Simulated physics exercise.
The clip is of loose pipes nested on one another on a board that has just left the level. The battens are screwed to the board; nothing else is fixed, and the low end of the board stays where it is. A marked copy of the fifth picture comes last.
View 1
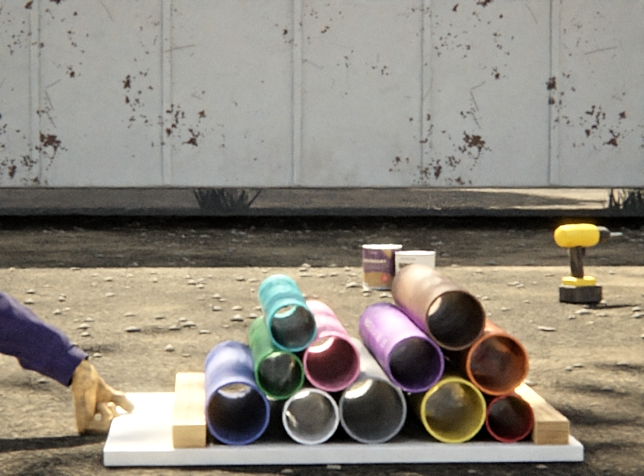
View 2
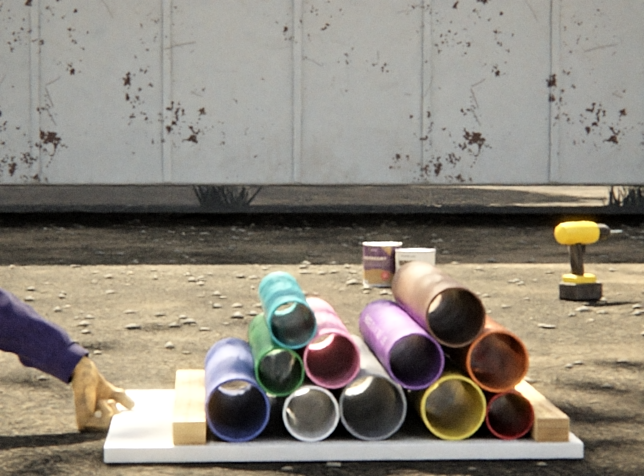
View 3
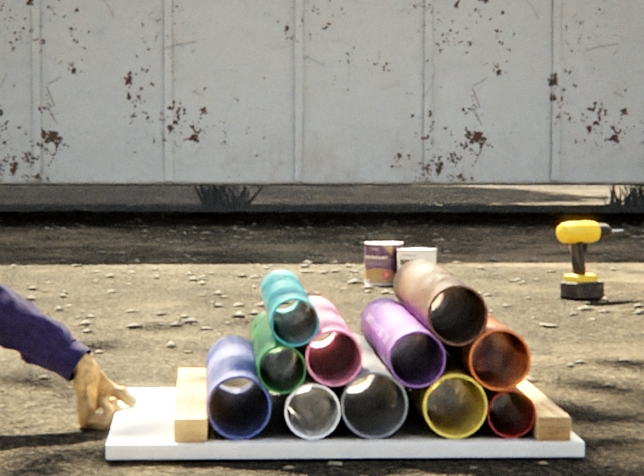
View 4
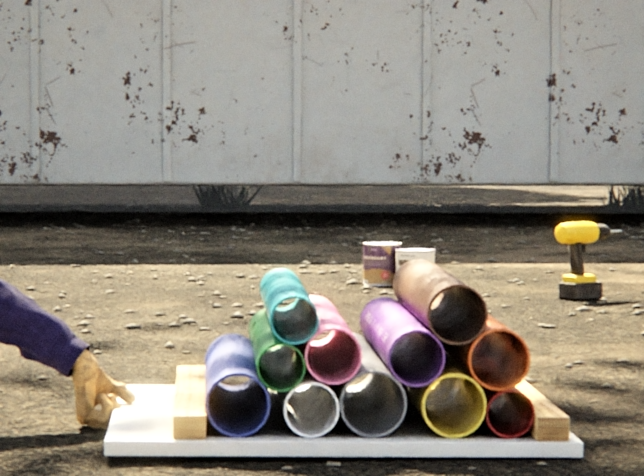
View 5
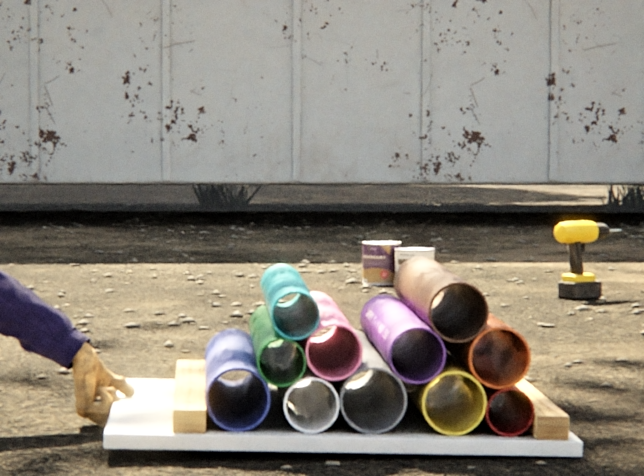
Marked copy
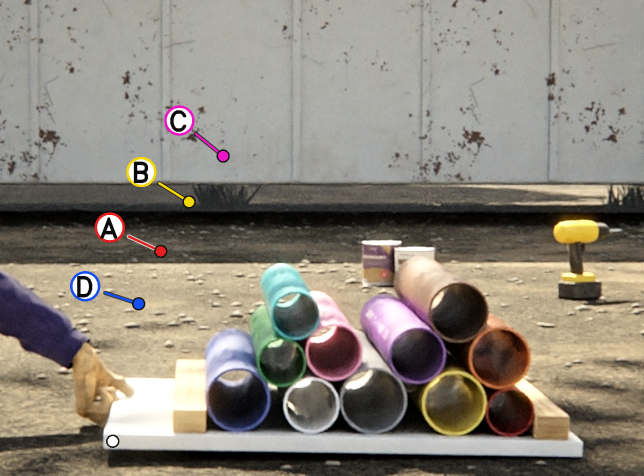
On bare ground before a rust-flecked wall, a gloved hand gradually raising one end of a board stacked with colourful pipes.
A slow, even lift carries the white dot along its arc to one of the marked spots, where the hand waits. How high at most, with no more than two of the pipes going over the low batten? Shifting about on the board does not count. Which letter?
The last mark within the limit is A.
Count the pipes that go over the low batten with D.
With D, two.
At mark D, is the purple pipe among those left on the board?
The purple pipe: Yes.
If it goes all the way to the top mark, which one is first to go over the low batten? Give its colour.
It is the orange one.
On the copy, A at (161, 252); B at (189, 202); C at (223, 156); D at (139, 304); the white dot at (113, 442).
On A. First, board at 16°.
Then, board at 25°.
Finally, board at 25°, two over the low batten (orange, brown).
By contrast, B three over the low batten (purple, orange, brown); C six over the low batten; D two over the low batten (orange, brown).
